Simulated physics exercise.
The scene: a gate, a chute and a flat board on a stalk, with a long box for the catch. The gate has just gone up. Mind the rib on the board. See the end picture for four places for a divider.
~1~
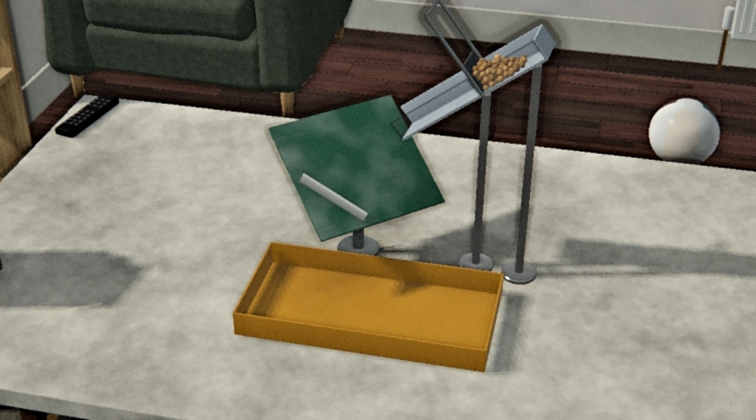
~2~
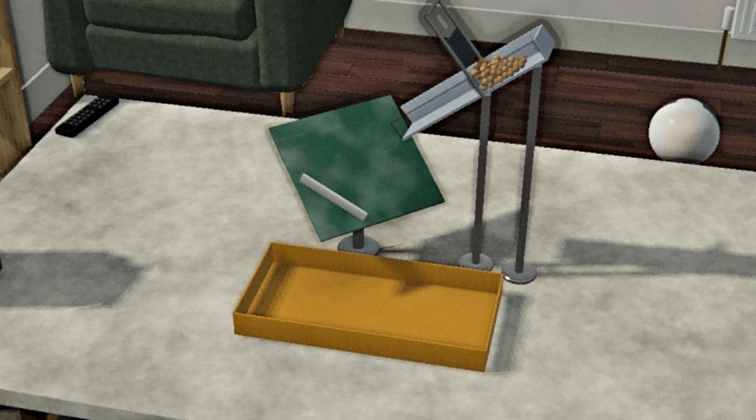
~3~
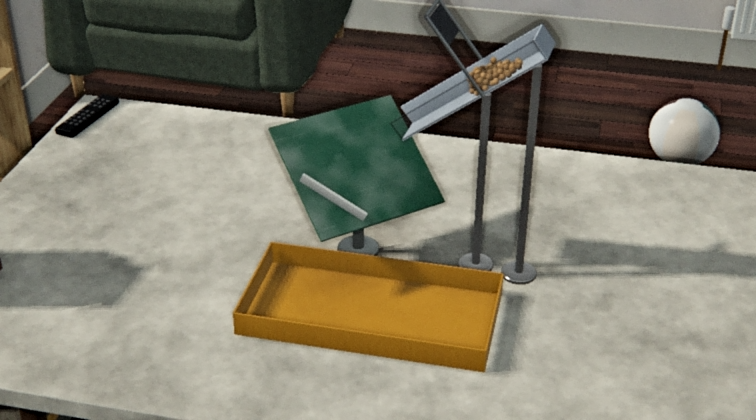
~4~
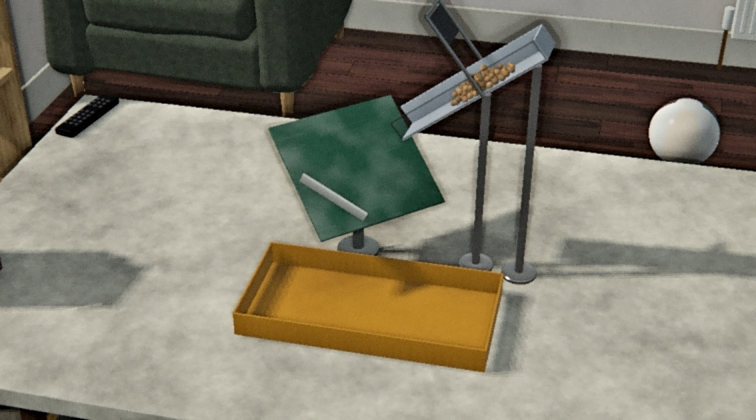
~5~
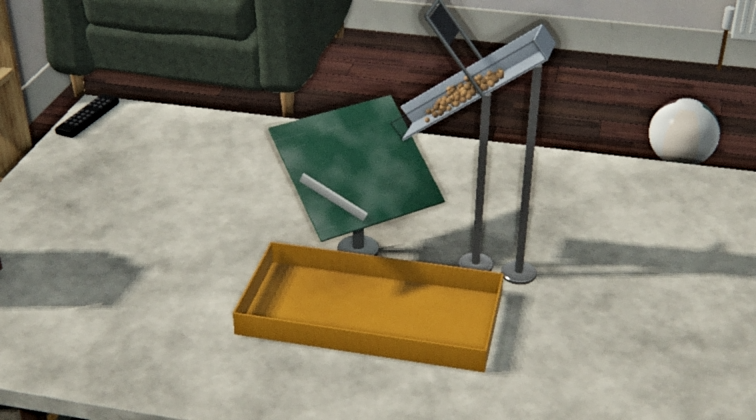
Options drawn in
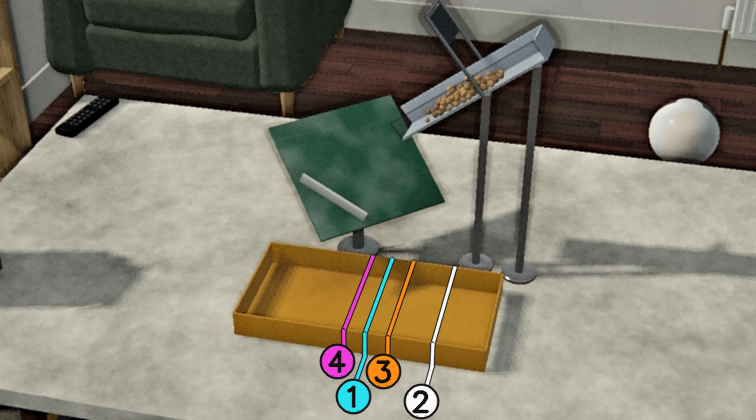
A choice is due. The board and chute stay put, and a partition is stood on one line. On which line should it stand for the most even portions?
3 beats the others.
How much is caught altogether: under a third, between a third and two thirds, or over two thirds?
It is over two thirds.
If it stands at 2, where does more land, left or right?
Left.
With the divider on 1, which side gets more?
Right.
On the marked copy, line 1 crosses the front rim at (365, 333); line 2 crosses the front rim at (433, 343); line 3 crosses the front rim at (388, 336); line 4 crosses the front rim at (344, 329).
For line 1, of what is caught, a small part on the left of the divider, nearly all on the right.
For line 2, of what is caught, nearly all on the left of the divider, a small part on the right.
For line 3, of what is caught, about two thirds on the left of the divider, about a third on the right.
For line 4, of what is caught, a small part on the left of the divider, nearly all on the right.
